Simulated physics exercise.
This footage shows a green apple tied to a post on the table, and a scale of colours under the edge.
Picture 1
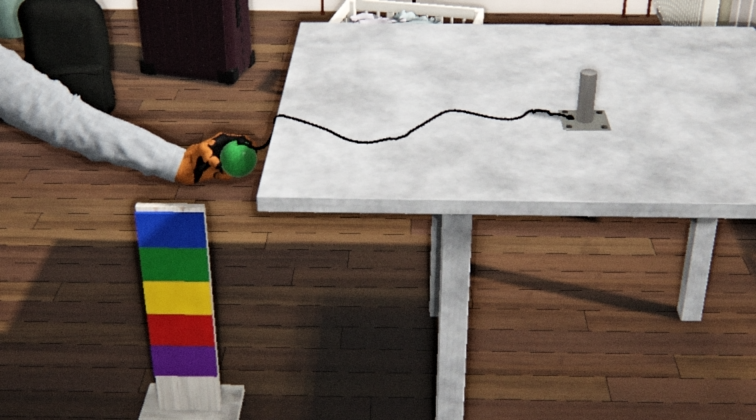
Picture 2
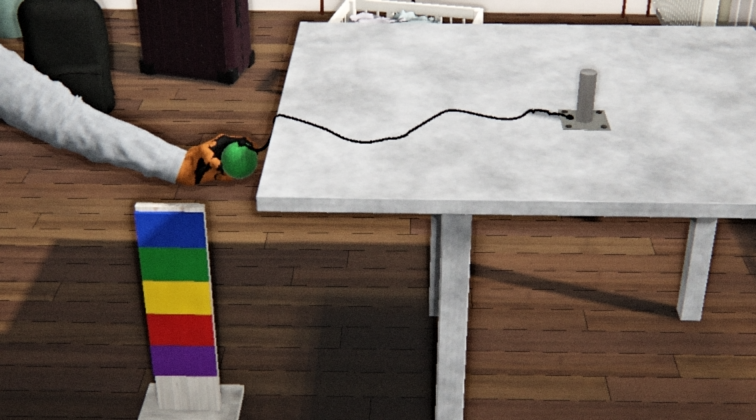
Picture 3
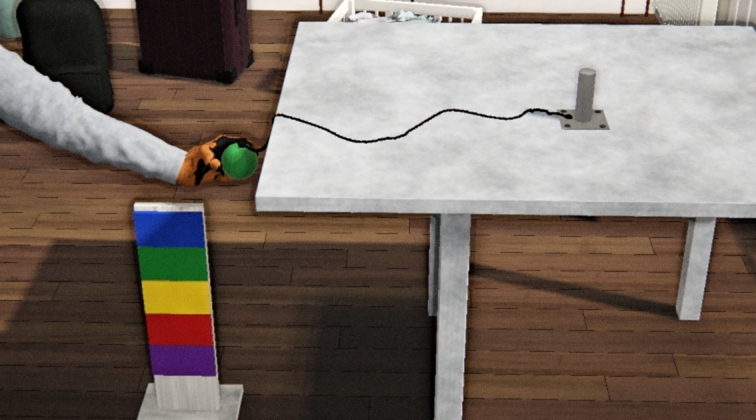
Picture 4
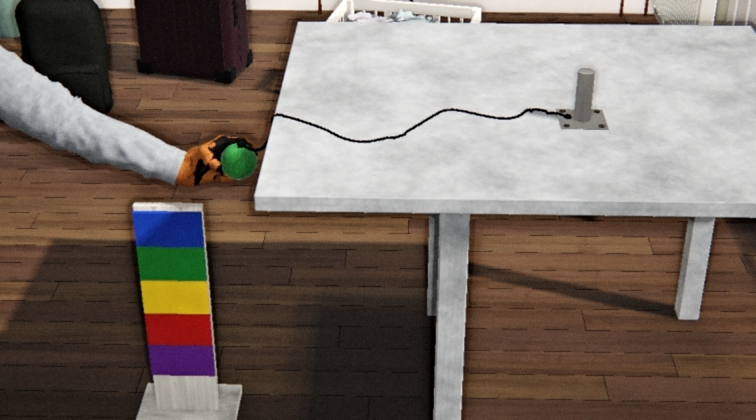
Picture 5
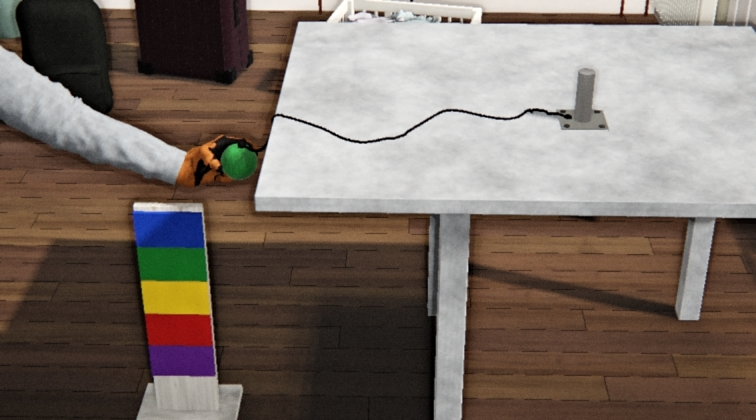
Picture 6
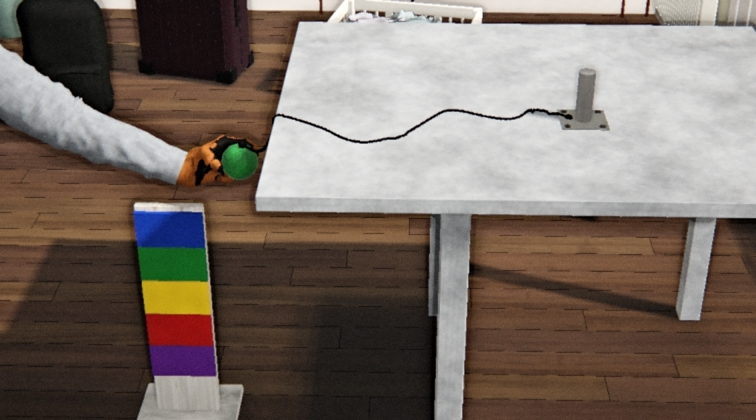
Gloved hand holding a green apple still beside a table edge, shoelace running to a post, striped colour scale standing below.
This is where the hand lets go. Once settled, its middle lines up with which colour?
It lines up with the green band.
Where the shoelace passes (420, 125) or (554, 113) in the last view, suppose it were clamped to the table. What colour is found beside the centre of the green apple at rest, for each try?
Results, in sequence: Blue / green.
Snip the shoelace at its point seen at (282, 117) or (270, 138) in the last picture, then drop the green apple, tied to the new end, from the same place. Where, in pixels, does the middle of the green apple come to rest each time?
Case by case it comes to about (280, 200) and then about (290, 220).
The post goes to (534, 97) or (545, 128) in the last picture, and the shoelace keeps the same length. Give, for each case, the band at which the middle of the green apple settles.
In turn, yellow and then yellow.
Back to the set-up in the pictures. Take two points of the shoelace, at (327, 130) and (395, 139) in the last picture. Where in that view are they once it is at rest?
First point (275, 141), second point (329, 116).
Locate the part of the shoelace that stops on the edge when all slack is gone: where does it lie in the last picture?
(344, 139).
Soon after, apple near (318, 256); level with blue.
Then, apple near (277, 267); level with green.
At rest, apple near (273, 266); level with green. The shoelace holds its middle at green.
